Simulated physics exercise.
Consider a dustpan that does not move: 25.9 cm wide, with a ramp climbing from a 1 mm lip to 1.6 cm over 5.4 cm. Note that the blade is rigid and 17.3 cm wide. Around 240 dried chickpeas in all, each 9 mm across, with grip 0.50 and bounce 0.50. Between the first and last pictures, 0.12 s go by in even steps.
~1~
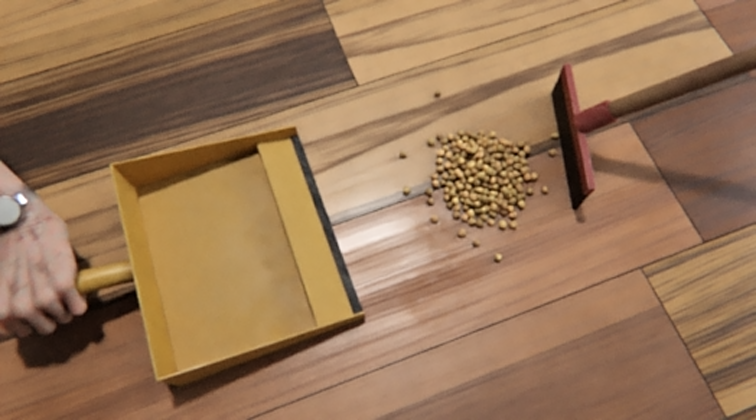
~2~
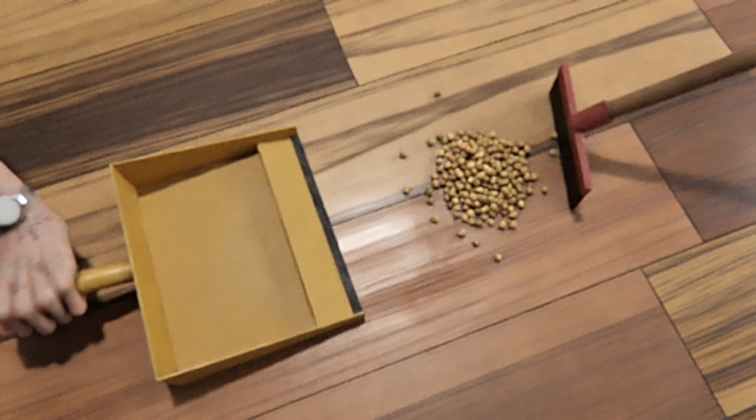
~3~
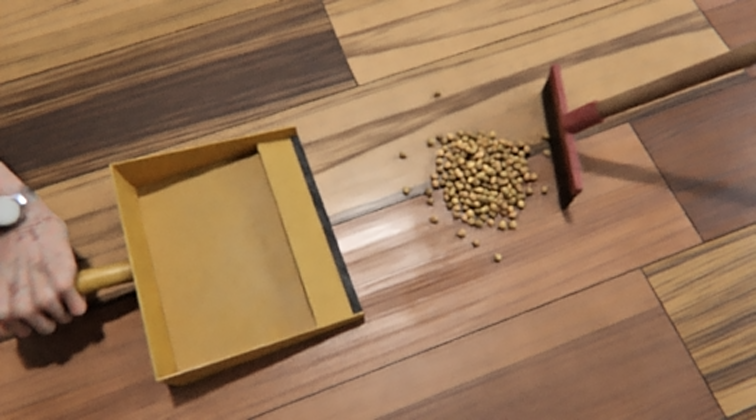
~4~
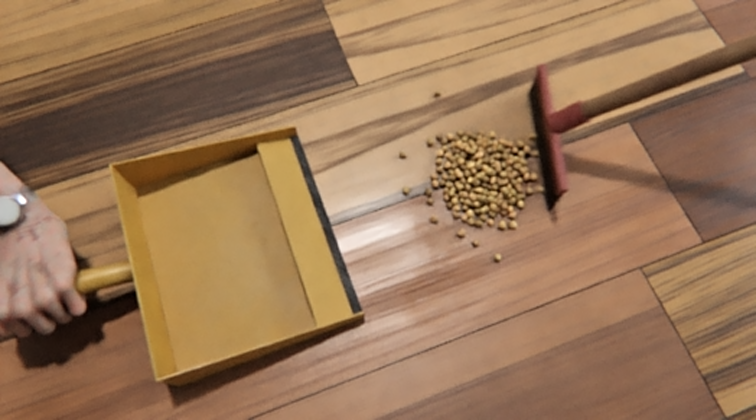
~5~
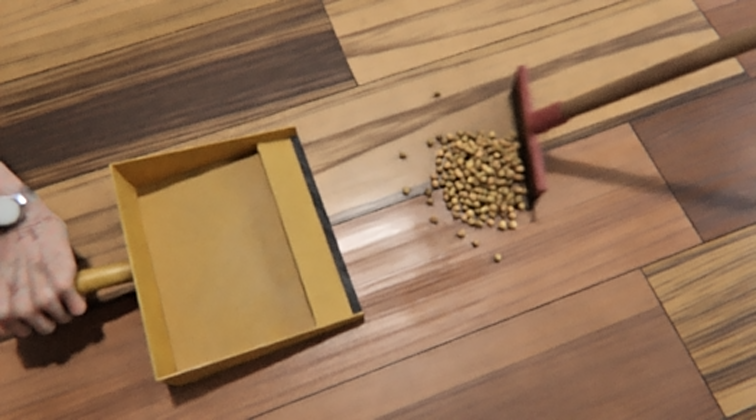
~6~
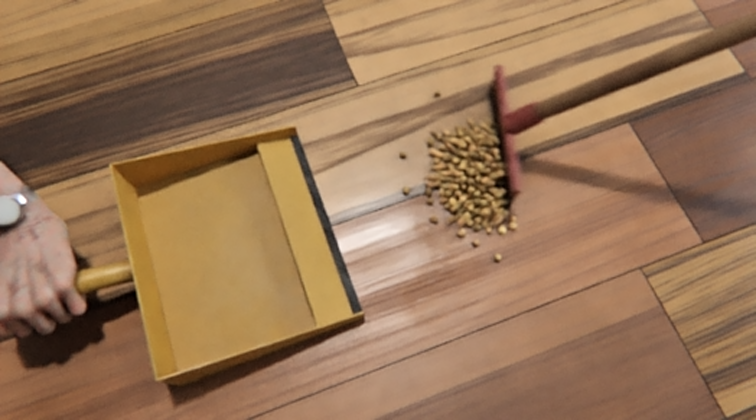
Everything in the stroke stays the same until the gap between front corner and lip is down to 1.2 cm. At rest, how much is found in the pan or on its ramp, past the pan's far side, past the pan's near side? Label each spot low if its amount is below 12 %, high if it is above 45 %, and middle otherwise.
Pan: High, far side: Middle, near side: Low.
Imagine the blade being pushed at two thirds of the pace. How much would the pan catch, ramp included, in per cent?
I'd put it at roughly 35 per cent.
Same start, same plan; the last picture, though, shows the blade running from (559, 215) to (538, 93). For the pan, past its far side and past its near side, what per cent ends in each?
Pan: 10, far side: 0, near side: 5.
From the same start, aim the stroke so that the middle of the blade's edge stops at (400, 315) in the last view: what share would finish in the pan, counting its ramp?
Roughly 20 percent.
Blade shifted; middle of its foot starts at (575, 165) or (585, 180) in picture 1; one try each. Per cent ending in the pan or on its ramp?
Roughly 55 % and 55 %.
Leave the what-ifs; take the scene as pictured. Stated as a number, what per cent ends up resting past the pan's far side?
Around 15 in a hundred finish there.
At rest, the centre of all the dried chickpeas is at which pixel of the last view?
Somewhere near (294, 171) in the last picture.
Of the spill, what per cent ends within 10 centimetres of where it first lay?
Roughly 5 in a hundred.
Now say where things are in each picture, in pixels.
Blade from (589, 190) to (565, 72), moved 0.0 cm, 0 of the pieces shifted so far; middle of the pieces at (484, 174); pan at (229, 255), in the first picture.
Blade from (586, 190) to (562, 72), moved 0.3 cm, 0 of the pieces shifted so far; middle of the pieces at (484, 174), in the second picture.
Blade from (576, 190) to (554, 72), moved 1.4 cm, 2 of the pieces shifted so far; middle of the pieces at (484, 174), in the third picture.
Blade from (561, 190) to (540, 72), moved 3.1 cm, 3 of the pieces shifted so far; middle of the pieces at (483, 174), in the fourth picture.
Blade from (540, 191) to (521, 73), moved 5.6 cm, 48 of the pieces shifted so far; middle of the pieces at (483, 174), in the fifth picture.
Blade from (515, 191) to (498, 73), moved 8.5 cm, 228 of the pieces shifted so far; middle of the pieces at (471, 170); pan at (228, 255), in the sixth picture.
Then, 0.09 s after the last picture, middle of the blade 13 cm from the lip; 0 % over the lip, far side 5 %, near side 0 %.
Then, 0.16 s after the last picture, middle of the blade 6 cm from the lip; 10 % over the lip, far side 10 %, near side 0 %.
Then, 0.36 s after the last picture, middle of the blade 4 cm from the lip; 55 % over the lip, far side 15 %, near side 5 %.
In the end, pan 50 %, far side 15 %, near side 5 %, in front of the lip or behind the blade 30 %.
